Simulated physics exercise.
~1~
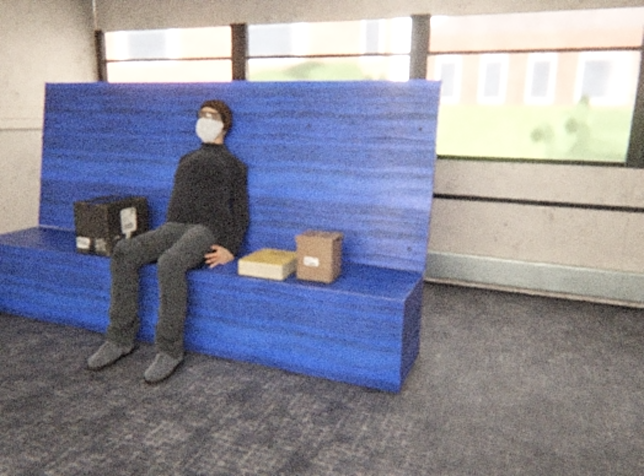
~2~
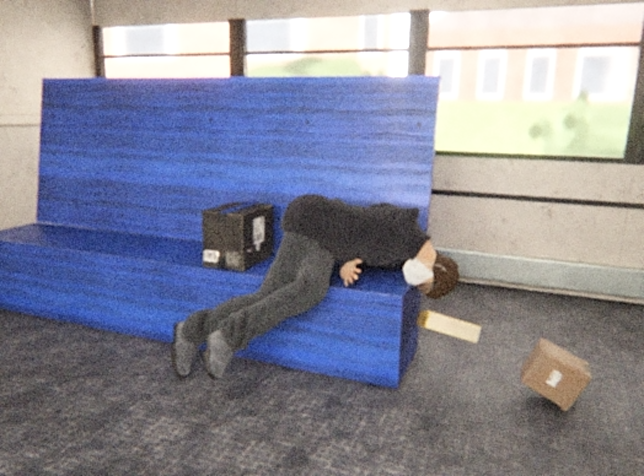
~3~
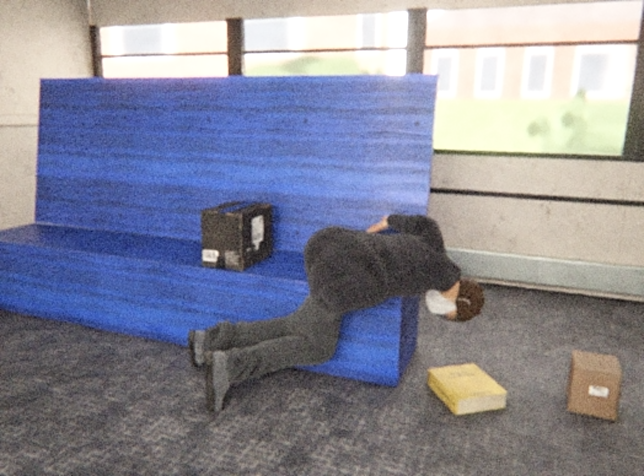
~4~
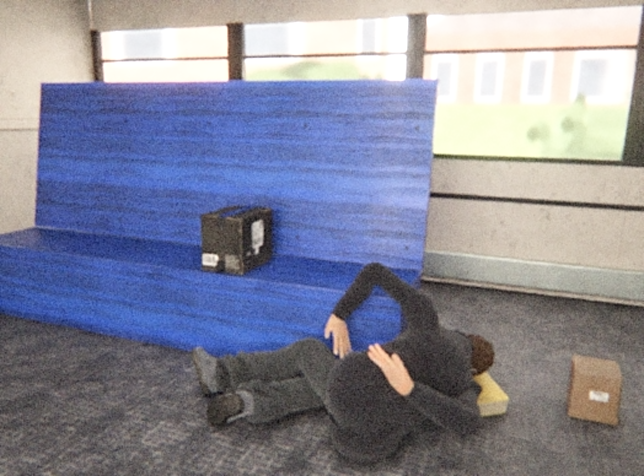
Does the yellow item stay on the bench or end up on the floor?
It ends up on the floor. It goes off the right end of the bench as the person topples that way, and it lies by the person's head at the end.
